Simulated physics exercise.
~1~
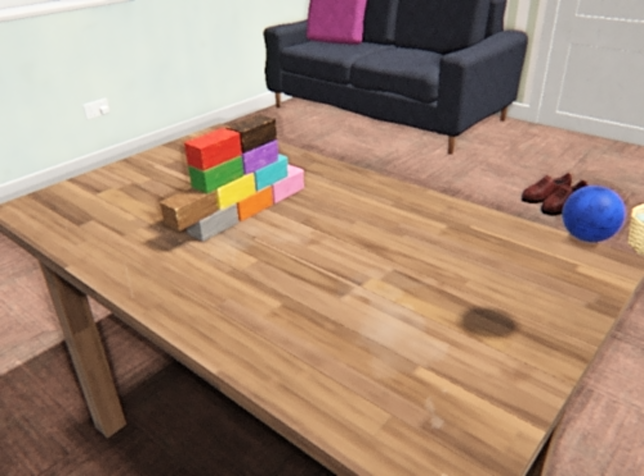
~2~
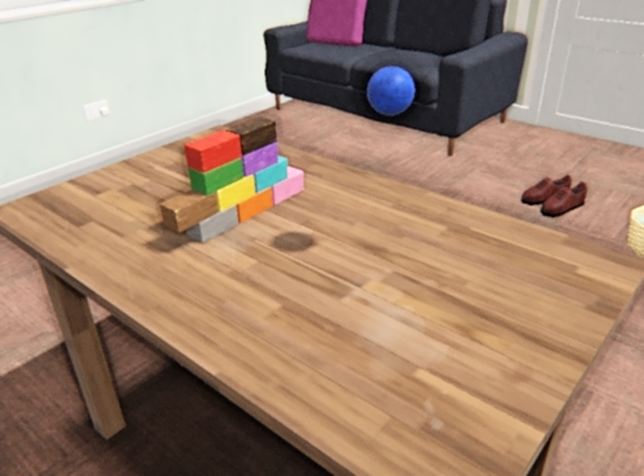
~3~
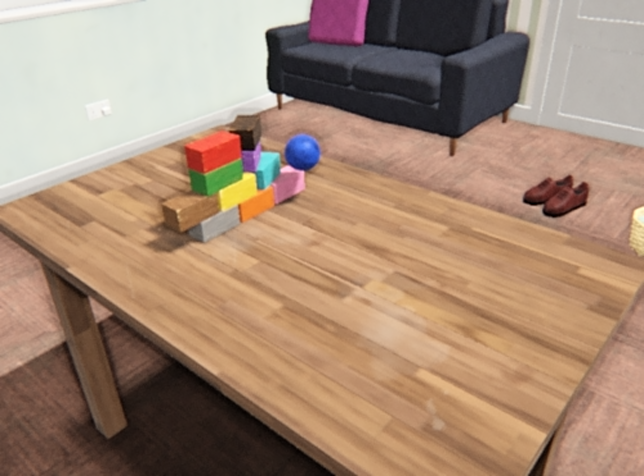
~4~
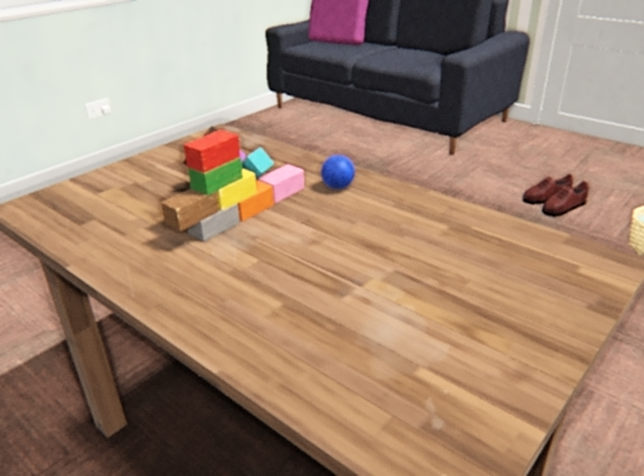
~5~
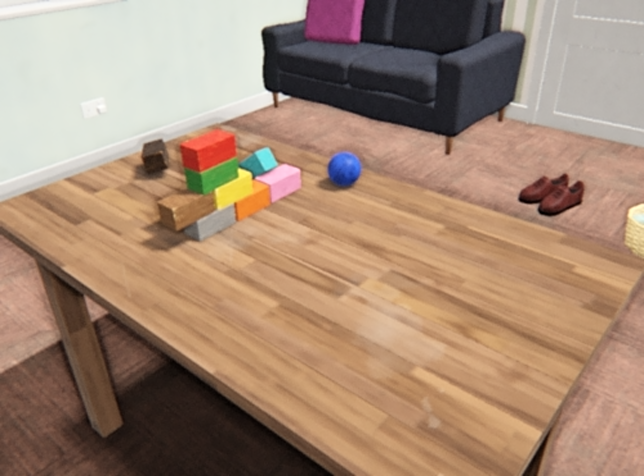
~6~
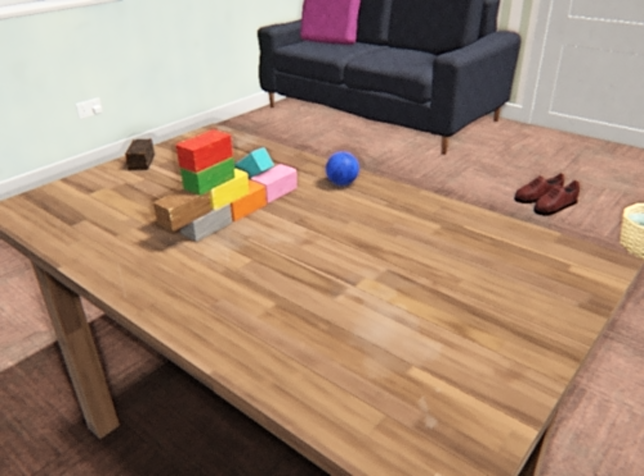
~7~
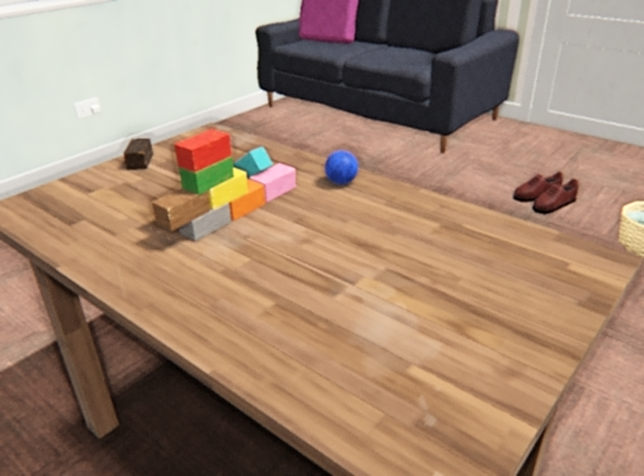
A wooden table fills the foreground of a room, seen from above at a slight sway, with a dark sofa holding a magenta cushion behind it and reddish-brown shoes on the floor at right. Toward the table's left stands a stepped pile of coloured blocks, red and black on top. A blue ball flies in from the right and strikes the pile's right side. The black block tumbles off leftward, the purple one drops from sight, and the turquoise one tilts. The ball rebounds slightly right and settles on the table, while the remaining blocks stay stacked.
